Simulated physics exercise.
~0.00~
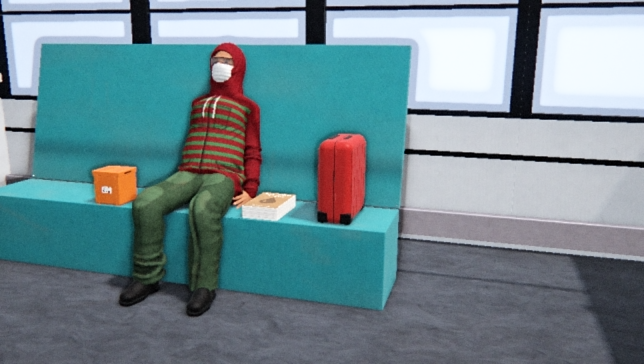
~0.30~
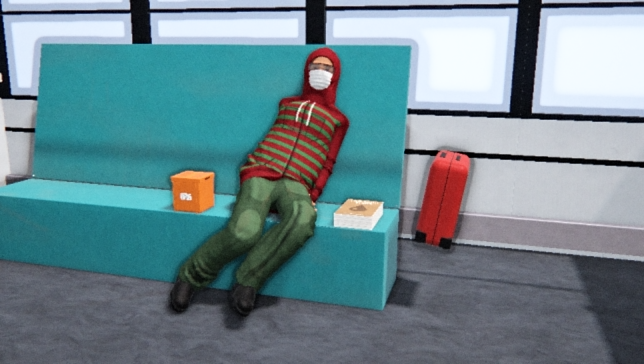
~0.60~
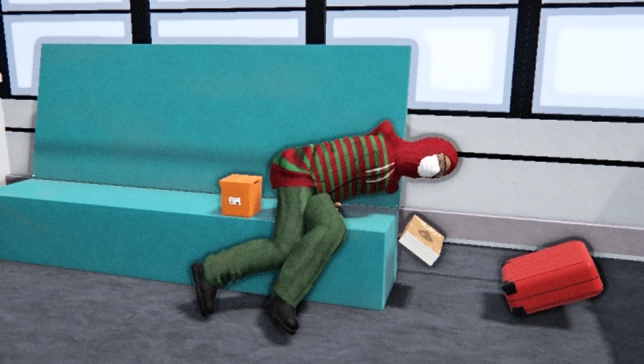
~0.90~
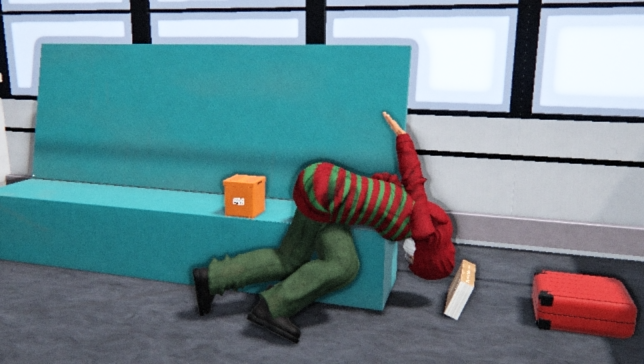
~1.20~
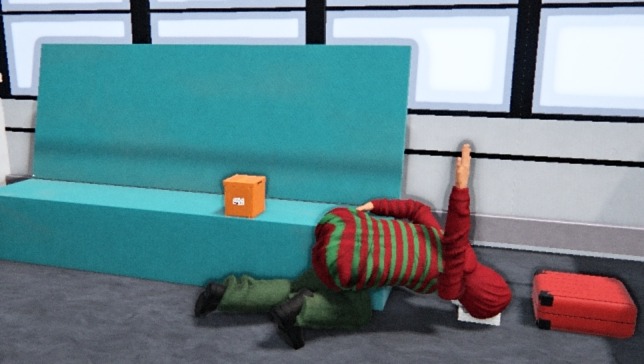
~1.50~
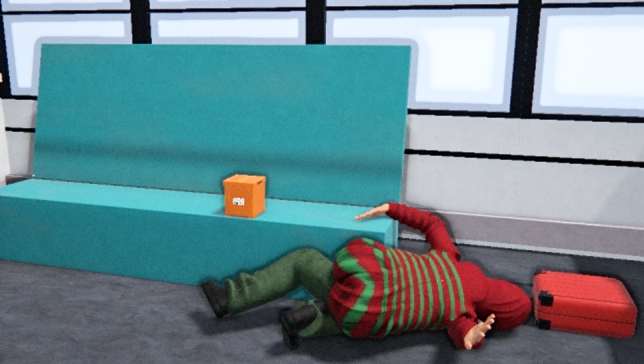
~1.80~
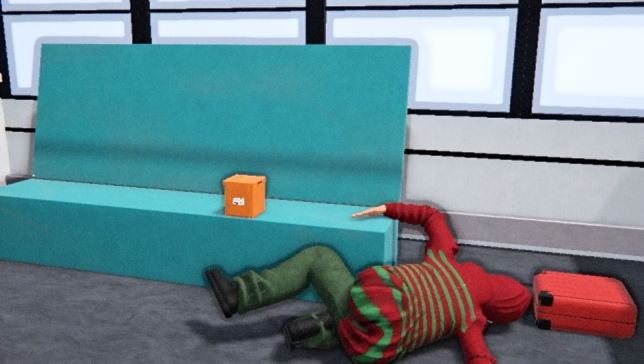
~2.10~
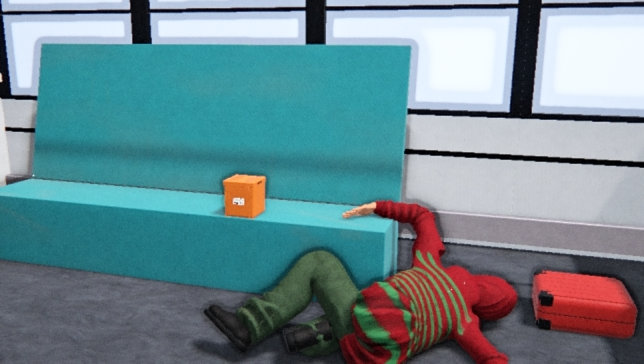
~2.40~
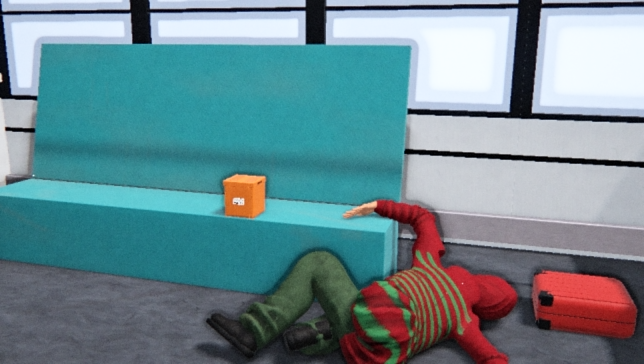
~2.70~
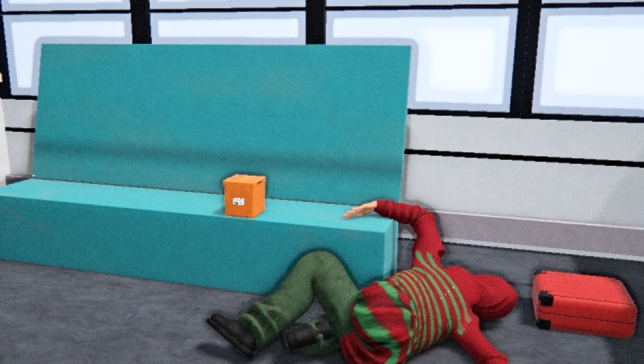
A masked commuter in a red hood, striped top and green trousers slumps asleep on a teal bench, seen from the front by a still camera inside a train car. An orange tub sits at left, with a pale brown folder and an upright red case at right. Everything slides right, and the case leaves the bench first, tipping onto its side on the floor. The sleeper topples sideways over the bench end as the folder drops and turns over. The body rolls down to the floor, hiding the folder, and lies still beside the case, one arm raised against the bench, while the tub stays on the seat.
